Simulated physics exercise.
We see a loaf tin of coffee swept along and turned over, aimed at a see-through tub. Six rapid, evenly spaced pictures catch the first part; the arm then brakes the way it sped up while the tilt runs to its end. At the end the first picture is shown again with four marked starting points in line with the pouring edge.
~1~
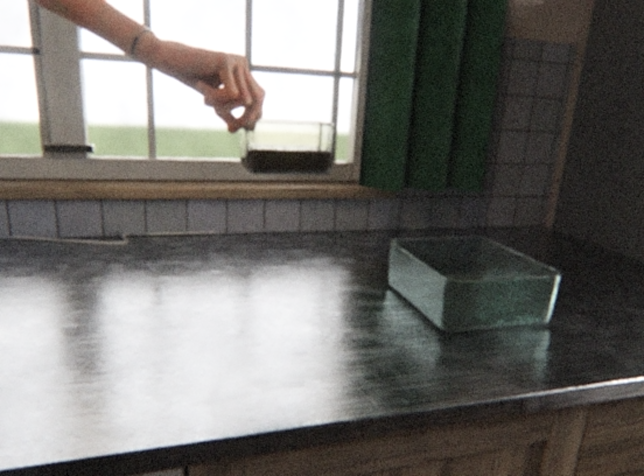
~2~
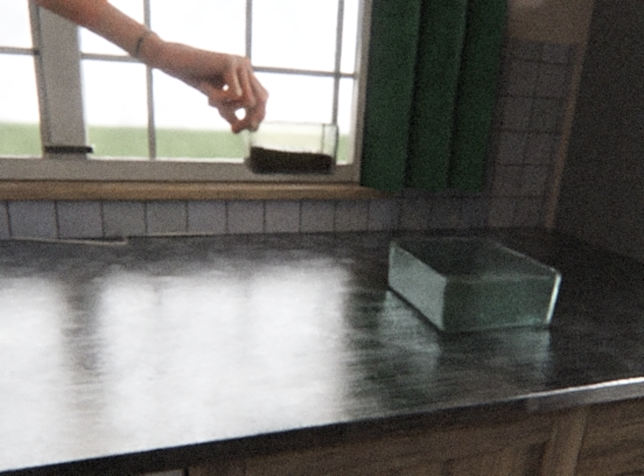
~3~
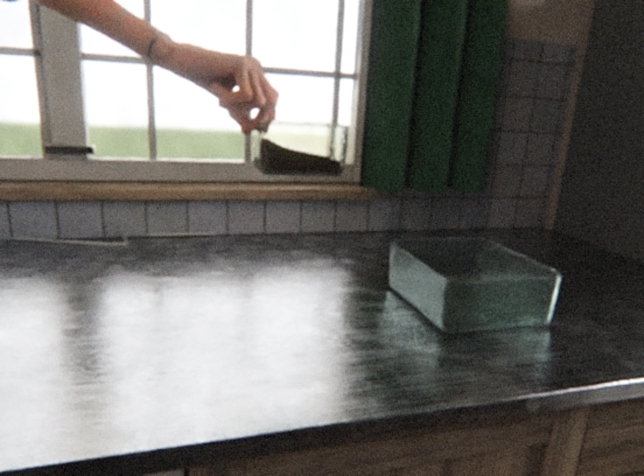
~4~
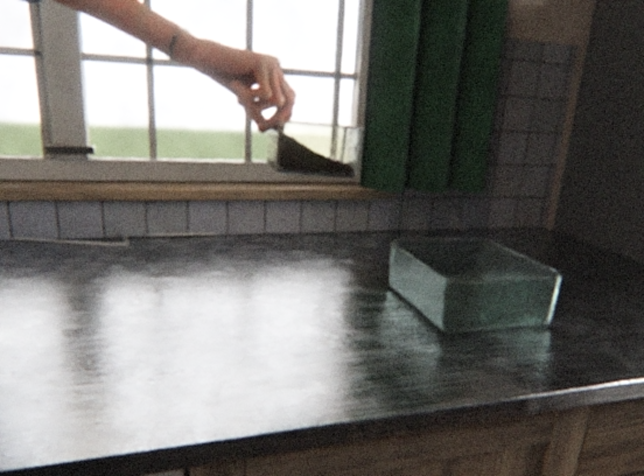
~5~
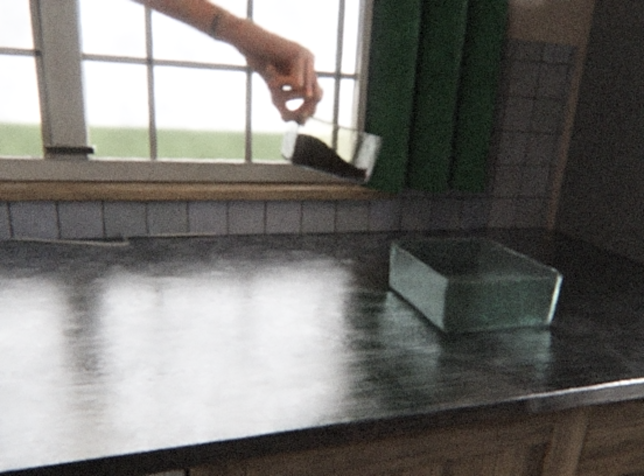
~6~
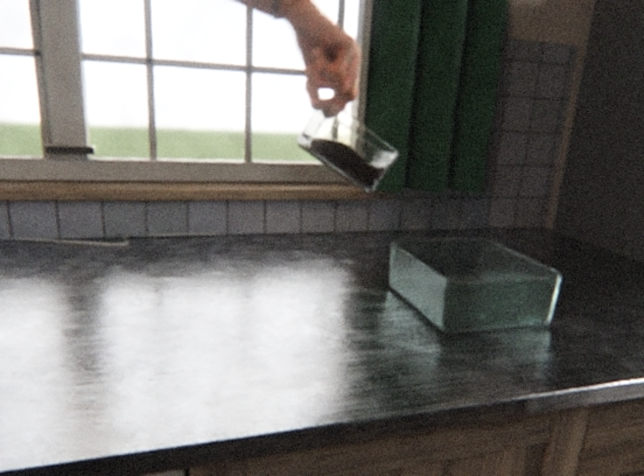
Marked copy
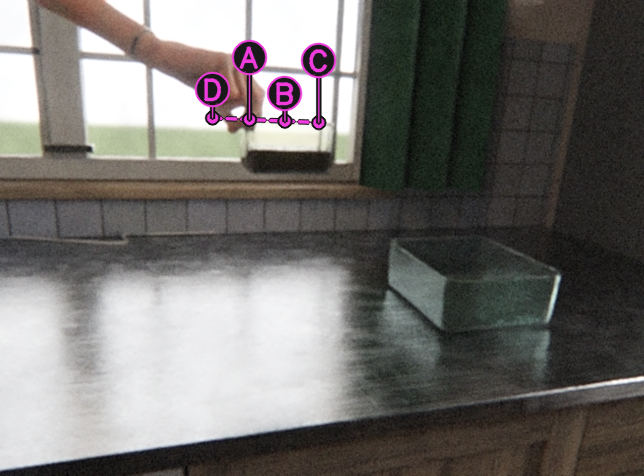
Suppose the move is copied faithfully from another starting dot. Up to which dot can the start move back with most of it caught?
Choose B.
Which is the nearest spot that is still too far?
That would be A.
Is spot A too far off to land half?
Yes, that goes wrong.
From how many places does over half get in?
Two.
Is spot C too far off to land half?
No.
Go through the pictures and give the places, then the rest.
Upright, lip at (328, 123); tub from (438, 331) to (546, 321); nothing has left yet, in the first frame.
Upright, lip at (331, 123); nothing has left yet, in the second frame.
Upright, lip at (340, 124); nothing has left yet, in the third frame.
Tipped about 3°, lip at (354, 127); nothing has left yet, in the fourth frame.
Tipped about 14°, lip at (373, 136); nothing has left yet, in the fifth frame.
Tipped about 32°, lip at (388, 152); nothing has left yet, in the sixth frame.
In magenta, A at (249, 119); B at (284, 121); C at (318, 122); D at (212, 117).
Choosing A, about 29 % lands in the tub, 63 % falls short and 8 % goes beside or beyond.
Choosing B, about 64 % lands in the tub, 23 % falls short and 13 % goes beside or beyond.
Choosing C, about 74 % lands in the tub, 13 % falls short and 13 % goes beside or beyond.
Choosing D, about 0 % lands in the tub, 99 % falls short.
